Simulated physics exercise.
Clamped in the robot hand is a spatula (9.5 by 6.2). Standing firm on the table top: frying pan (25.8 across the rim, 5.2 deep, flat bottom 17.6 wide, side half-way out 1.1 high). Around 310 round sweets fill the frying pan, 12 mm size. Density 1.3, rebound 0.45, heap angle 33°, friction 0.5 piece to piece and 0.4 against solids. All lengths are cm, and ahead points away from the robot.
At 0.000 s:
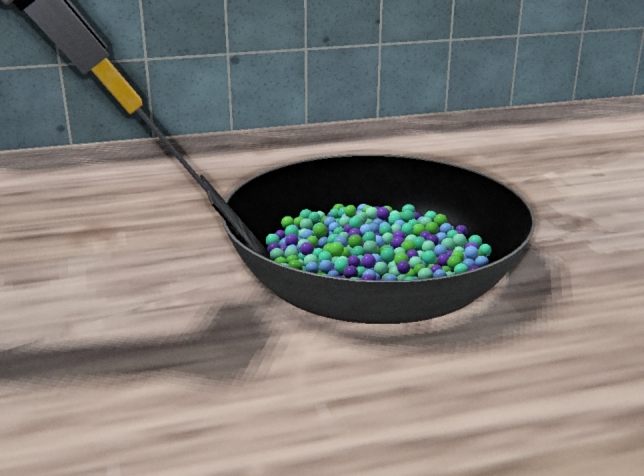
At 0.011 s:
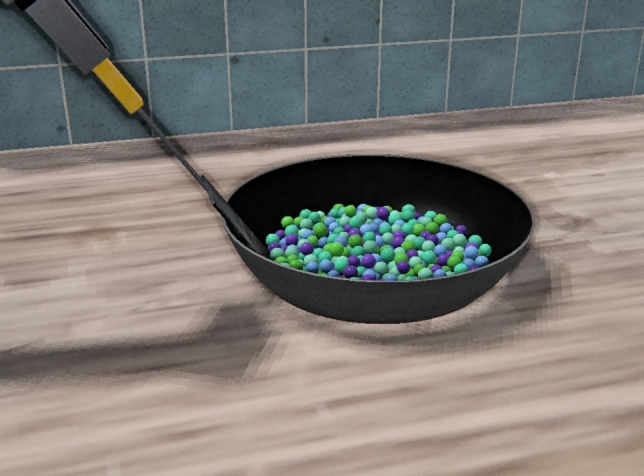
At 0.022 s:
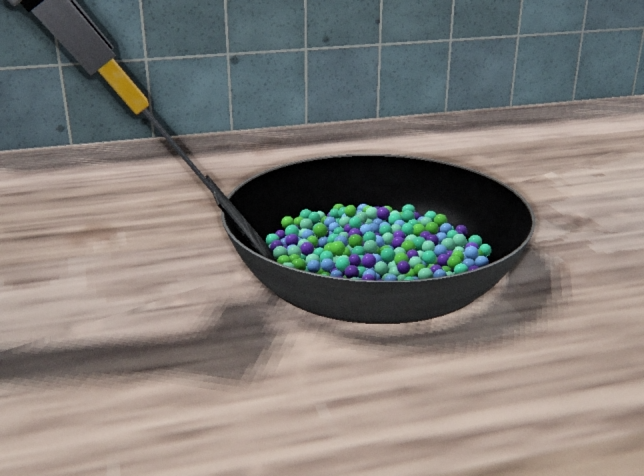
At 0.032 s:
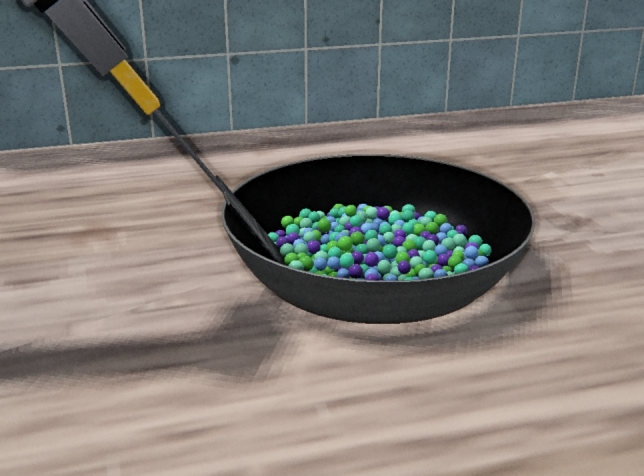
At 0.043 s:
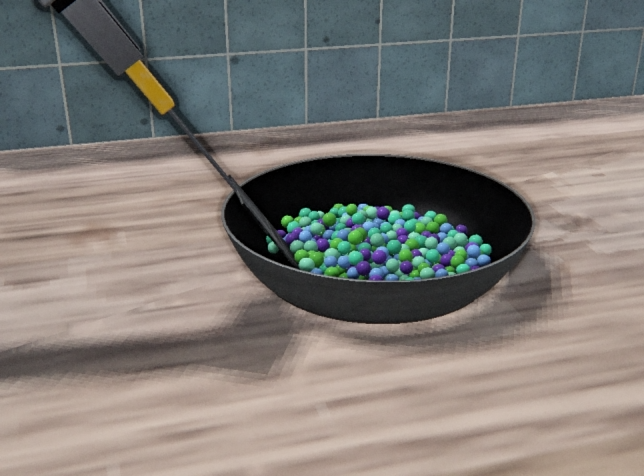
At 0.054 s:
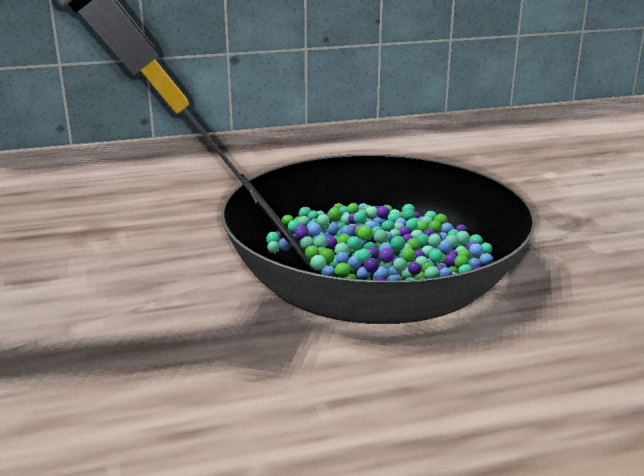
A black frying pan filled with small round sweets in green, teal, blue and purple sits on a pale, streaky wooden table top before a blue tiled wall, seen from slightly above. A dark spatula with a yellow band slants into its left side from the upper left. The spatula slides slowly rightward into the sweets, slightly shifting the nearest ones, while pan and camera stay still.
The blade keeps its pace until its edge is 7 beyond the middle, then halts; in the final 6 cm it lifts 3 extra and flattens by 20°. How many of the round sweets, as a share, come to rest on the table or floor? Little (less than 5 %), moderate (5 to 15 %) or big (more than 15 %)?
On the table or floor the share is little, less than 5 %.
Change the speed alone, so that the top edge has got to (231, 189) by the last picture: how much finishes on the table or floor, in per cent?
About 0 per cent.
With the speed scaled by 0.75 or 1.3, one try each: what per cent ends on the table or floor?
Some 0 and 10 per cent.
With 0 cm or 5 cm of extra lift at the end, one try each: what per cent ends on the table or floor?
Some 0 and 5 per cent.
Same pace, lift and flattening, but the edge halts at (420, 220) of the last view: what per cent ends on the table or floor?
Some 0 per cent.
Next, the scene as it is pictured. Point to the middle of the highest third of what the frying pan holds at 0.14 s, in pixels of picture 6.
Around (416, 232).
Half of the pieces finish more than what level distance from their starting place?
Roughly 3 cm.
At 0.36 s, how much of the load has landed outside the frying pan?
About 2 per cent.
After 0.10 s, sloping 56°, highest piece 6 above the table; 310 in the frying pan.
After 0.14 s, sloping 50°, highest piece 6 above the table; 310 in the frying pan.
After 0.36 s, sloping 36°, highest piece 6 above the table; 302 in the frying pan, 7 on the table or floor, 1 on the blade or in flight.
After 1.41 s, sloping 36°, highest piece 4 above the table; 302 in the frying pan, 8 on the table or floor.
At rest, 302 in the frying pan, 8 on the table or floor. That is 3 % on the table or floor.
